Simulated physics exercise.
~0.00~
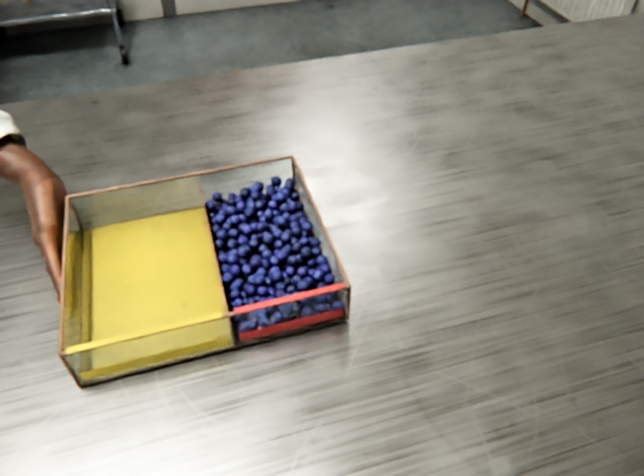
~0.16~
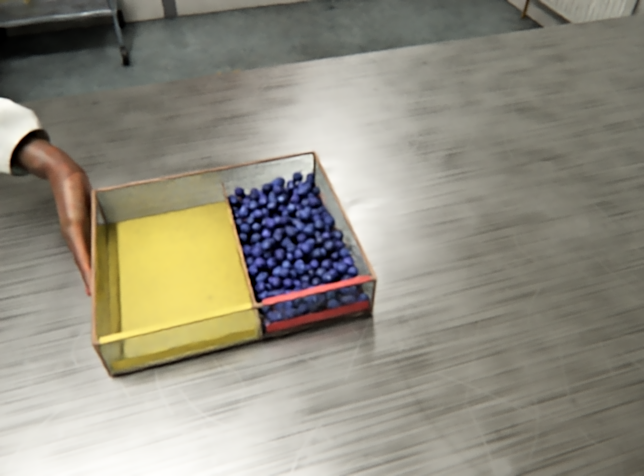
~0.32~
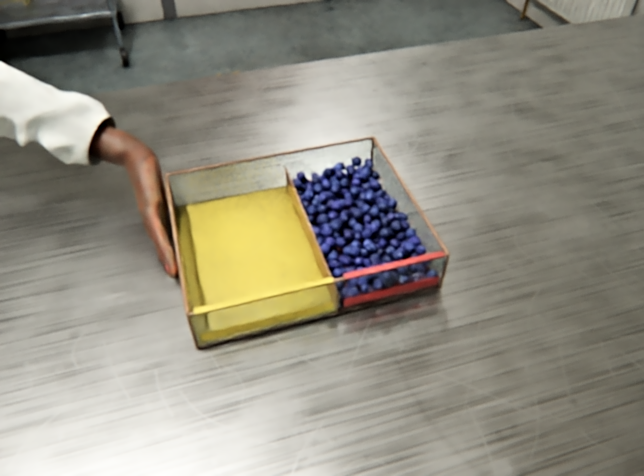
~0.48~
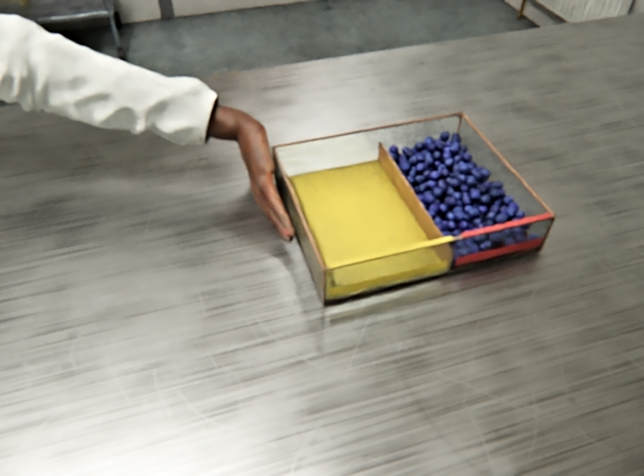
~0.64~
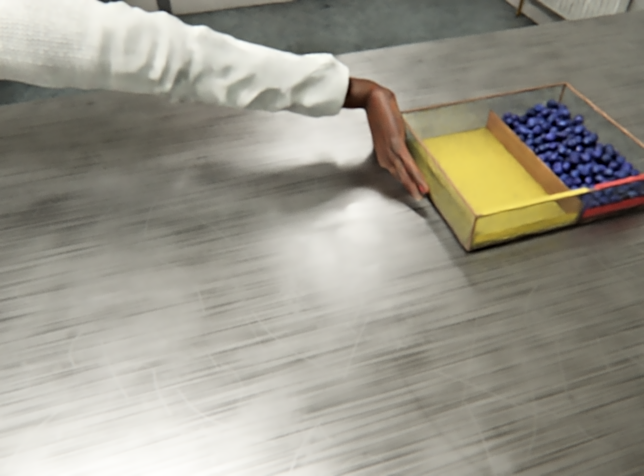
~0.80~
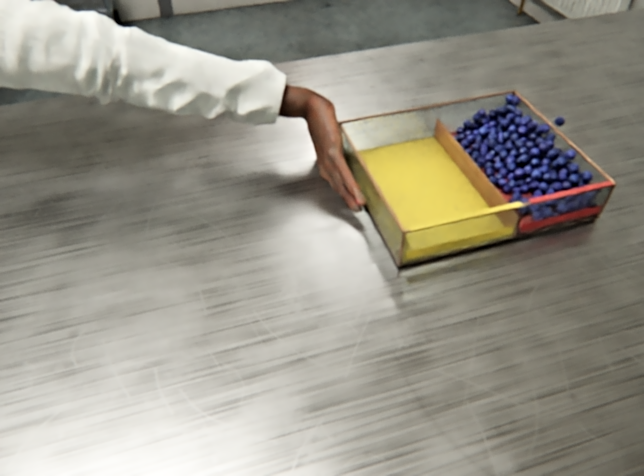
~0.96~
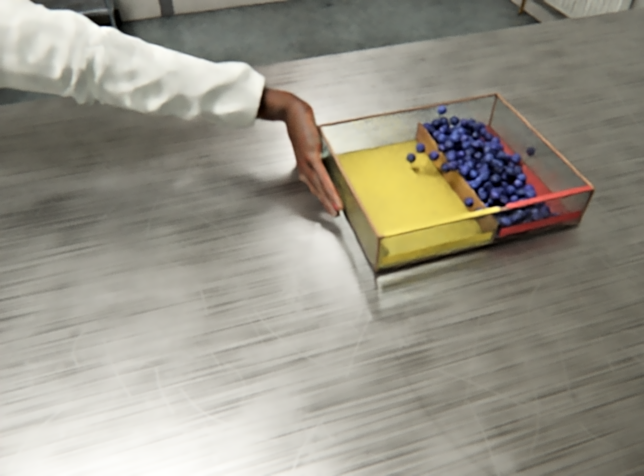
A tray of blueberries slides right beside a hand, then jerks left, spilling some onto yellow.
